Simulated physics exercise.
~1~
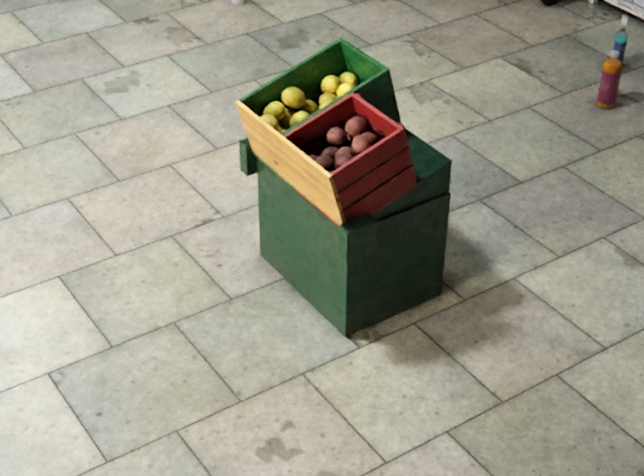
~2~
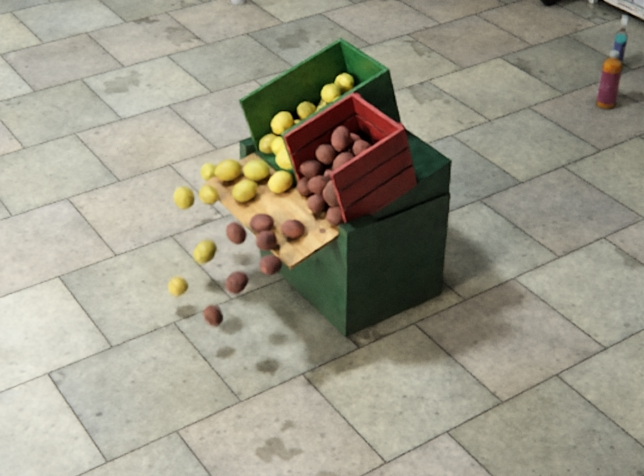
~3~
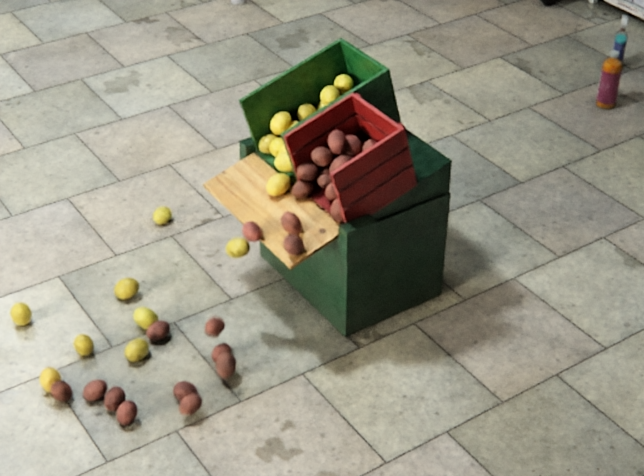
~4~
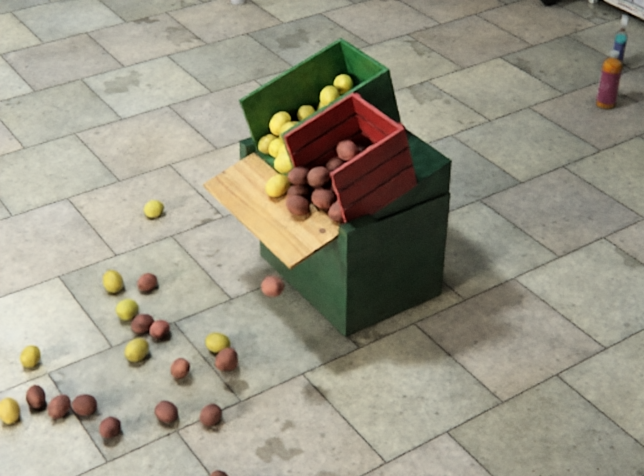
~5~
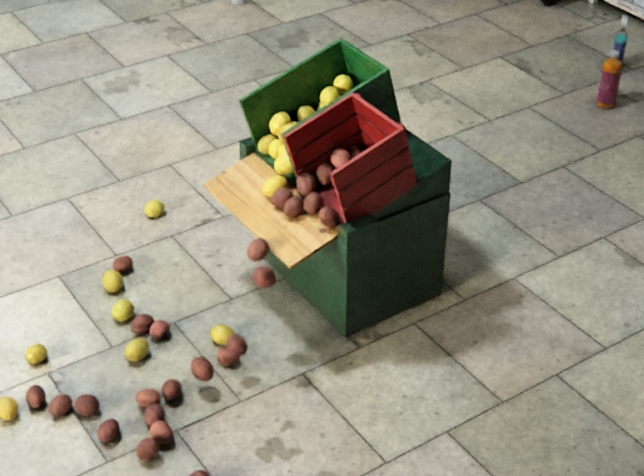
Lemons and red potatoes tumbled out when the wooden front flap dropped on two tilted bins, one green and one red, atop a green stand. They scattered across the tiled floor to the left, and potatoes kept spilling while many lemons stayed in their bin.
